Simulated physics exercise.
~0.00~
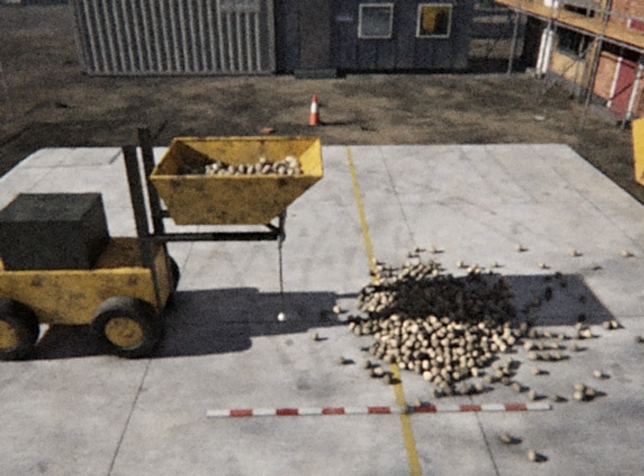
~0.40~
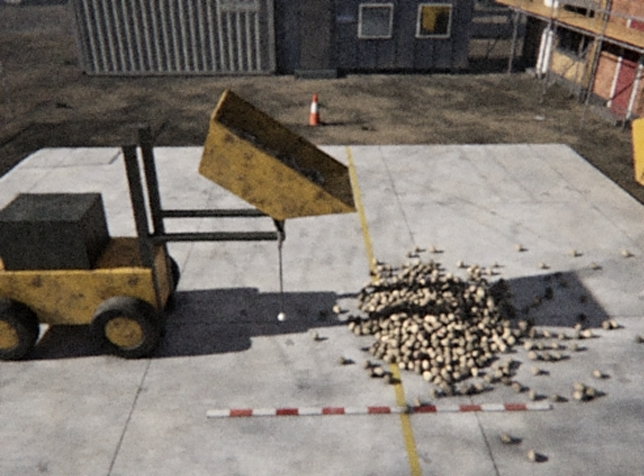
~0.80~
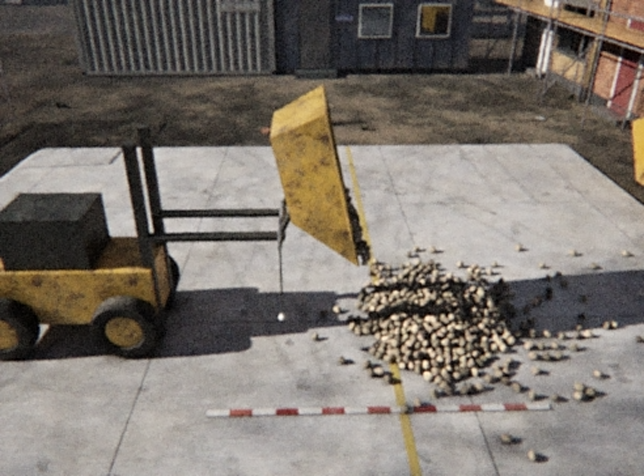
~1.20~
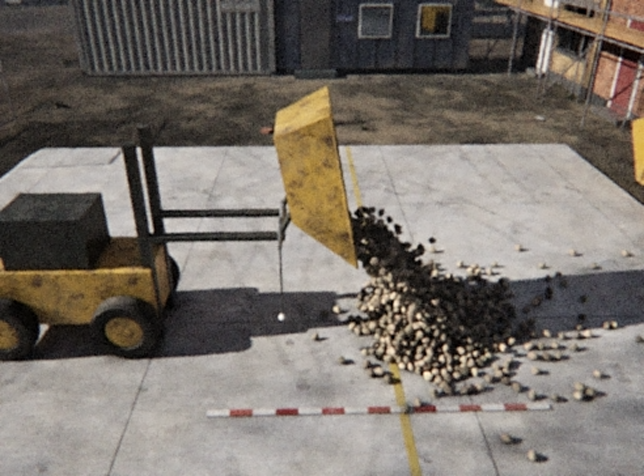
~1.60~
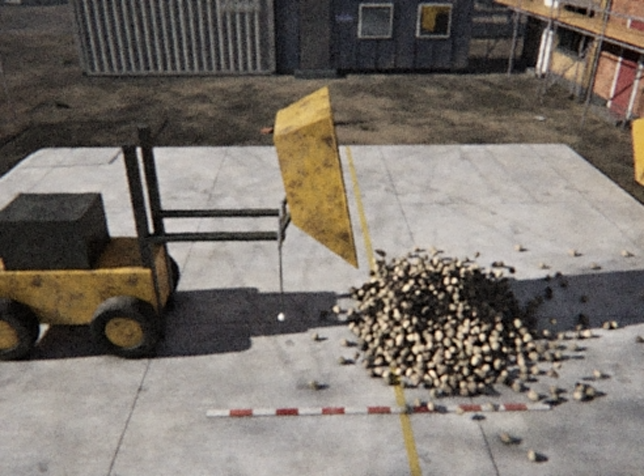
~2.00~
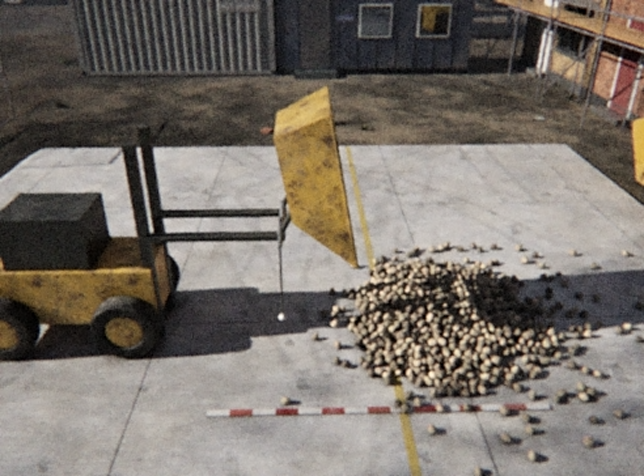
A yellow forklift tips its raised skip rightward, pouring stones onto a pile that spreads wider.
